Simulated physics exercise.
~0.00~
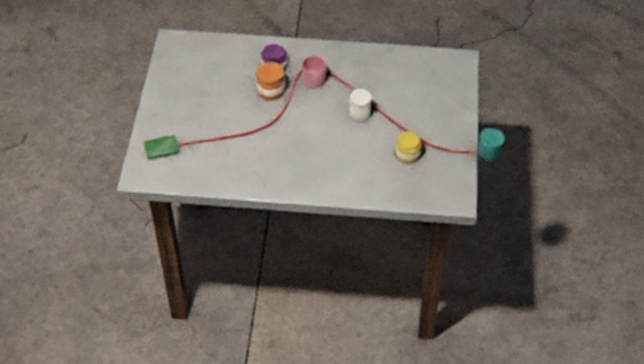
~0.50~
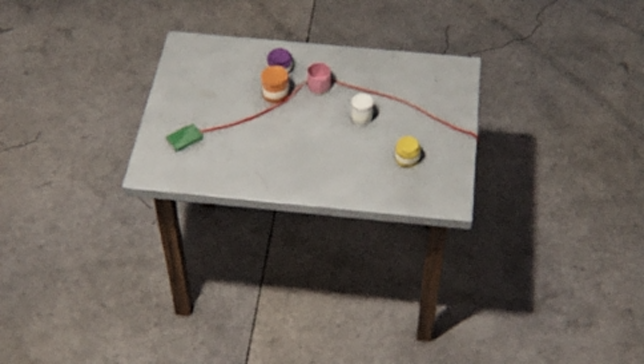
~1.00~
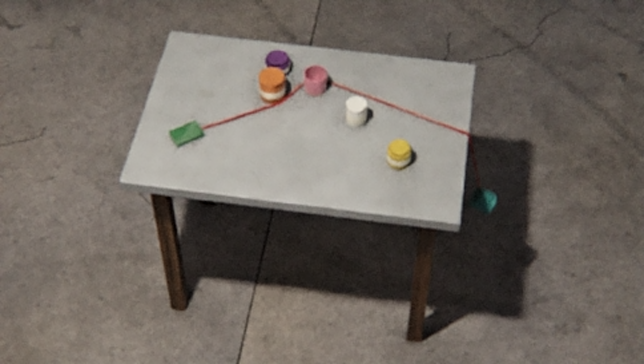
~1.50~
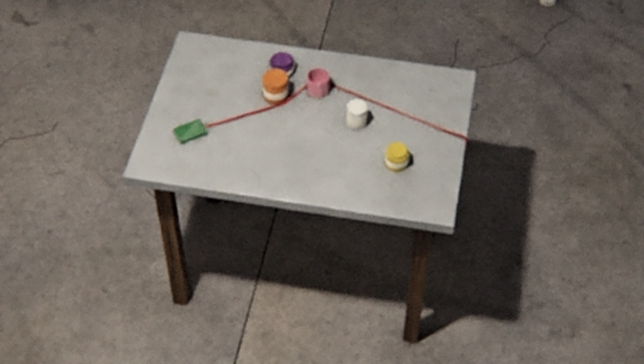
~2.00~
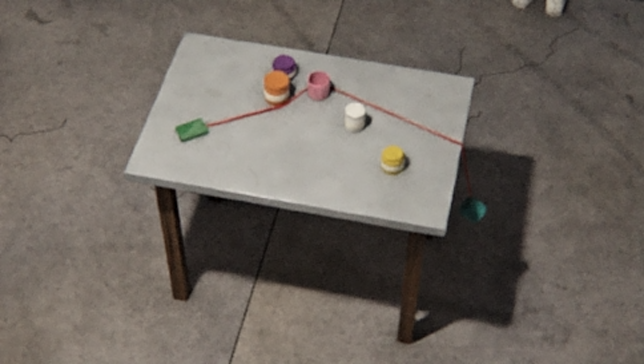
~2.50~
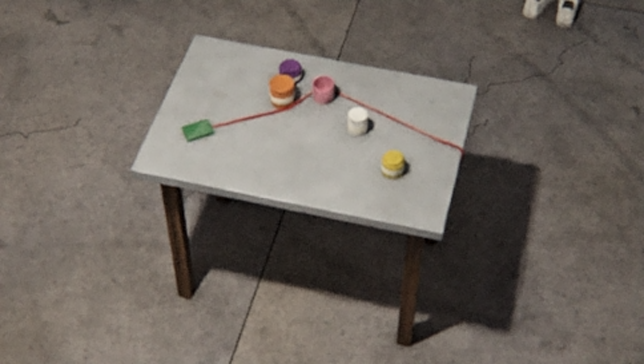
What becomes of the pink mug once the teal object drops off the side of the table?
The pink mug stays on the table, standing close to where it began with the red cable running past it.
